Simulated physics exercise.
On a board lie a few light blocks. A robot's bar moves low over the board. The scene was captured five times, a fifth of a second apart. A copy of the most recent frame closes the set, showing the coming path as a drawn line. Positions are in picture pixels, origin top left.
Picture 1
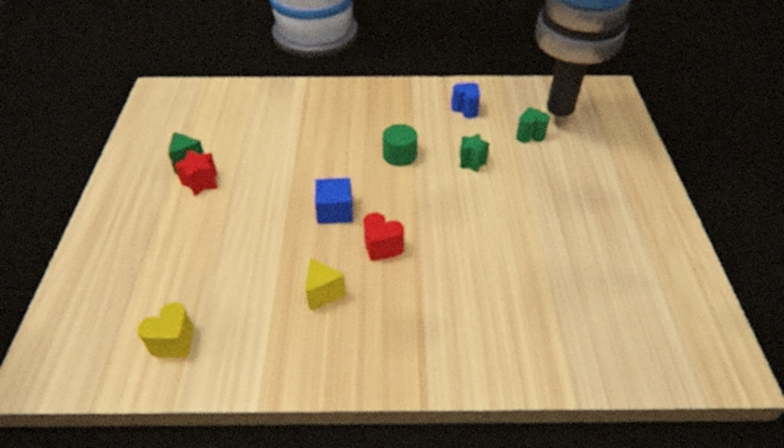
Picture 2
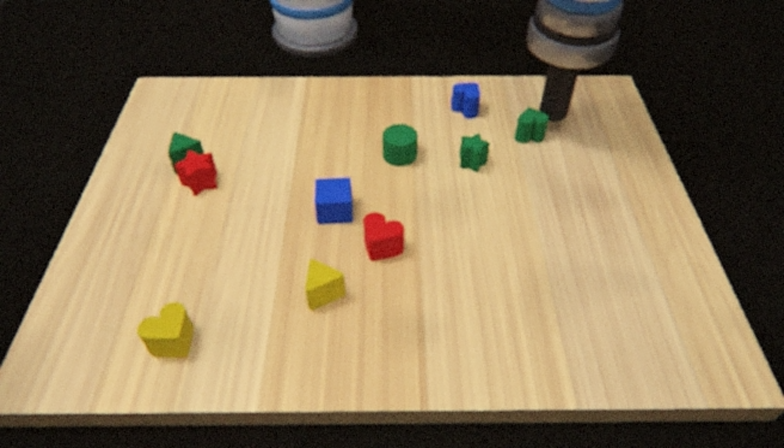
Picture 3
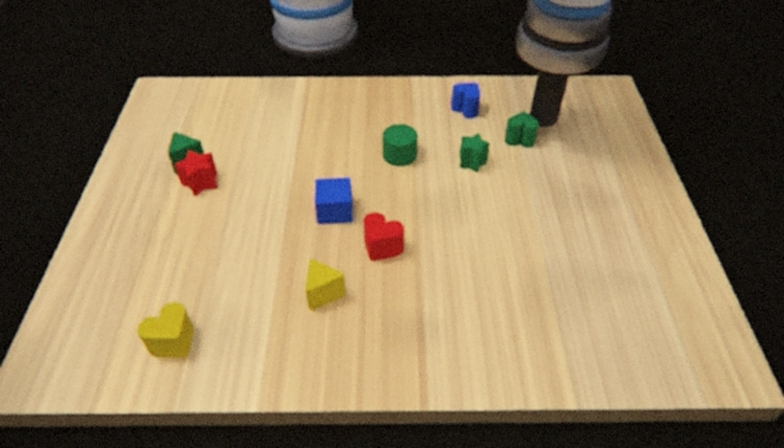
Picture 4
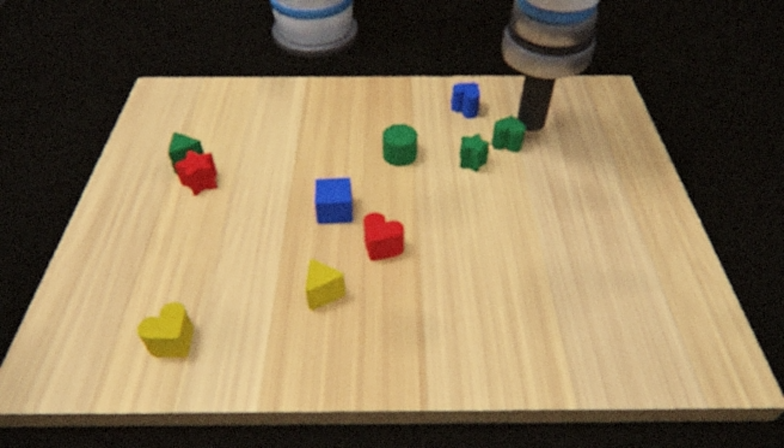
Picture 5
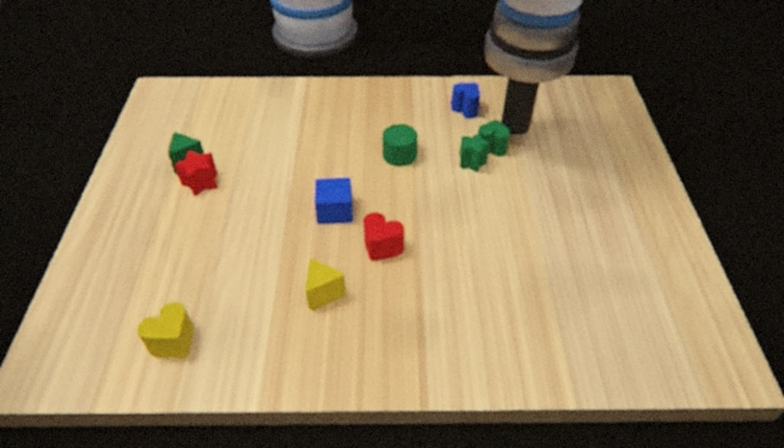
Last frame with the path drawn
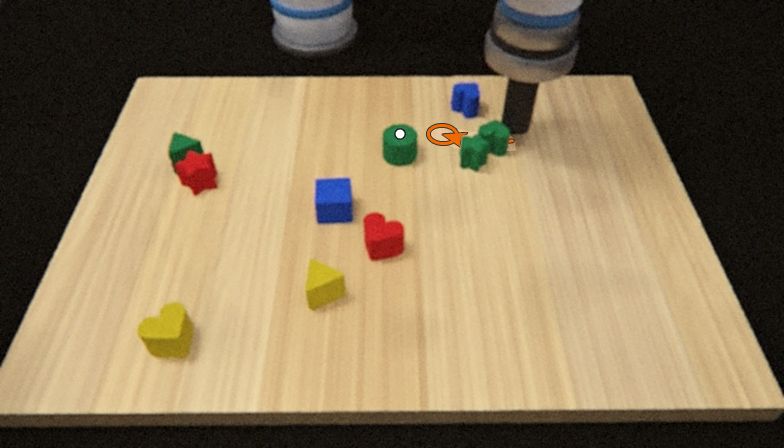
The clip shows small coloured blocks scattered on a wooden board as a robot's dark bar moves left near the far edge, pushing the green heart block a short way left and slightly nearer, up beside the green star block.
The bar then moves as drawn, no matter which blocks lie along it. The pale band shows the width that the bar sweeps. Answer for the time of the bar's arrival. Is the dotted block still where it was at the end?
It seems so.
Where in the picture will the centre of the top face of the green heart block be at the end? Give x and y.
At (451, 133).
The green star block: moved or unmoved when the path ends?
It shifts position.
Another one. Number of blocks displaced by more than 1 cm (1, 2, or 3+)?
There will be two blocks that move more than 1 cm.
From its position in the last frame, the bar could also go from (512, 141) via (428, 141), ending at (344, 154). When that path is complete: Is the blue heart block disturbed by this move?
When the path is over, the blue heart block is still on its spot.
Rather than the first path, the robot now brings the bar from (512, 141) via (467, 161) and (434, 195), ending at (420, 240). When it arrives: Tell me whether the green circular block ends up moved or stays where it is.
That block stays in place.
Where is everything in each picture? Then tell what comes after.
The first frame shows lower end of the bar at (560, 109), tops of blocks, green circular block at (400, 134), green star block at (475, 142), green heart block at (534, 115).
The second frame shows bar at (553, 114), blocks as before.
The third frame shows bar at (543, 118), green heart block at (524, 119).
The fourth frame shows bar at (531, 123), green heart block at (510, 124).
The fifth frame shows bar at (515, 127), green circular block at (400, 134), green star block at (475, 142), green heart block at (495, 128).
The drawn path runs from (512, 141) through (489, 142) and (465, 140) to (443, 134); the dot is on the green circular block.
The first path, step by step. Halfway along, bar at (479, 127); green star block at (461, 147), turned 65° anticlockwise; green heart block at (460, 132), turned 20° anticlockwise.
At the end, bar at (444, 120); green circular block not moved; green star block at (458, 148), turned 80° anticlockwise; green heart block at (451, 133), turned 35° anticlockwise.
